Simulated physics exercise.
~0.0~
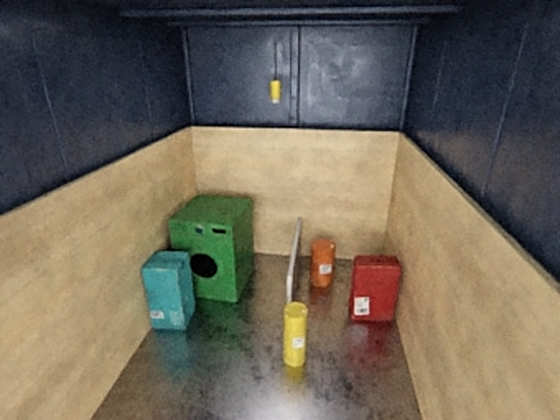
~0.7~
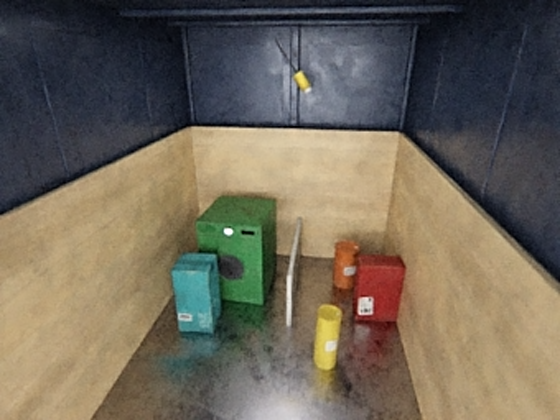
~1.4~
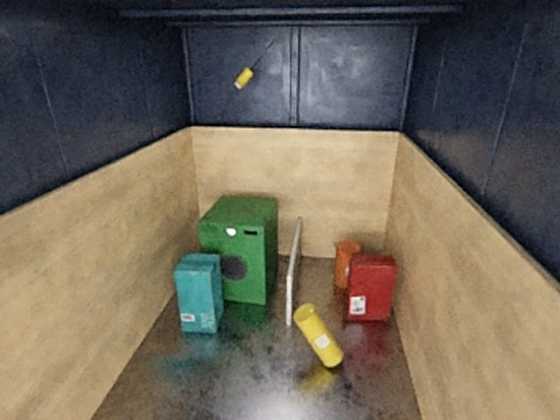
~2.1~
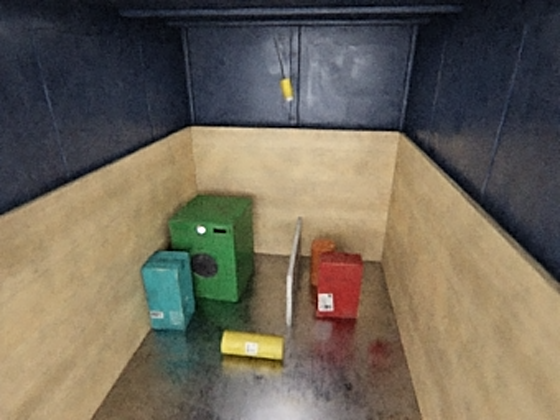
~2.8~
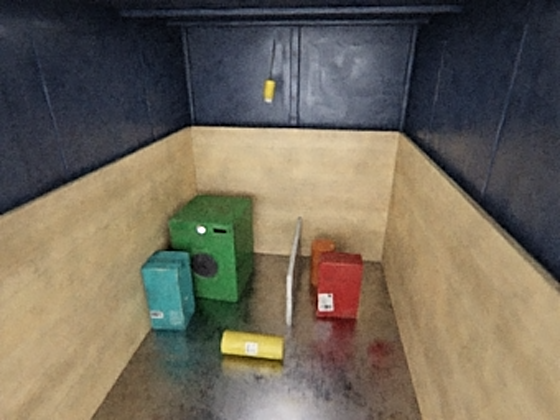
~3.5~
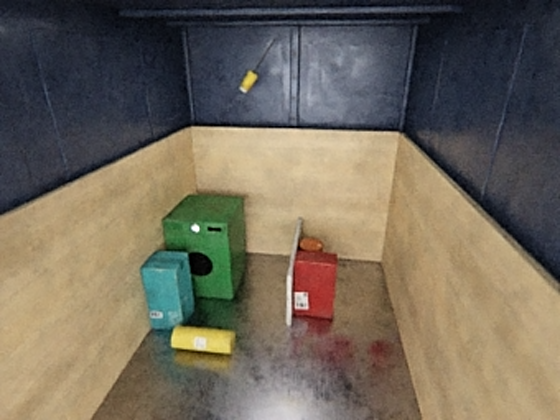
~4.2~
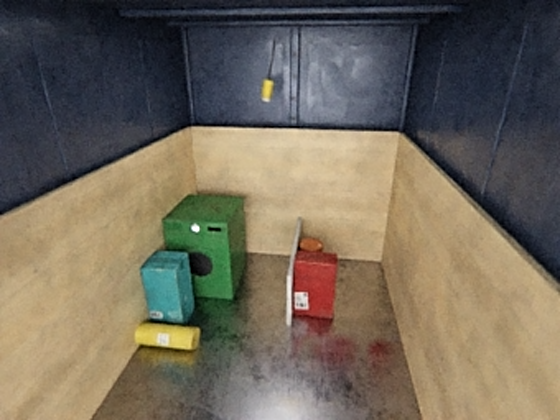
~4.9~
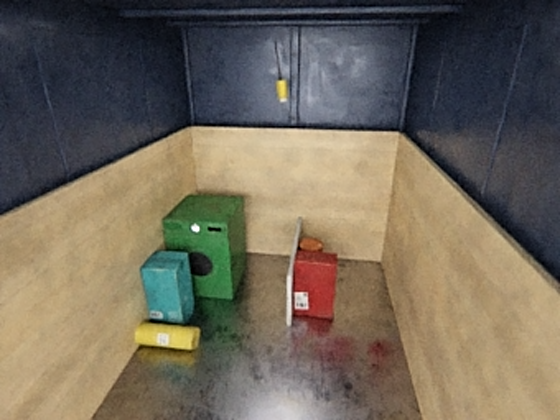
In a van's load bay, boxes slide right then left, and a yellow canister topples.
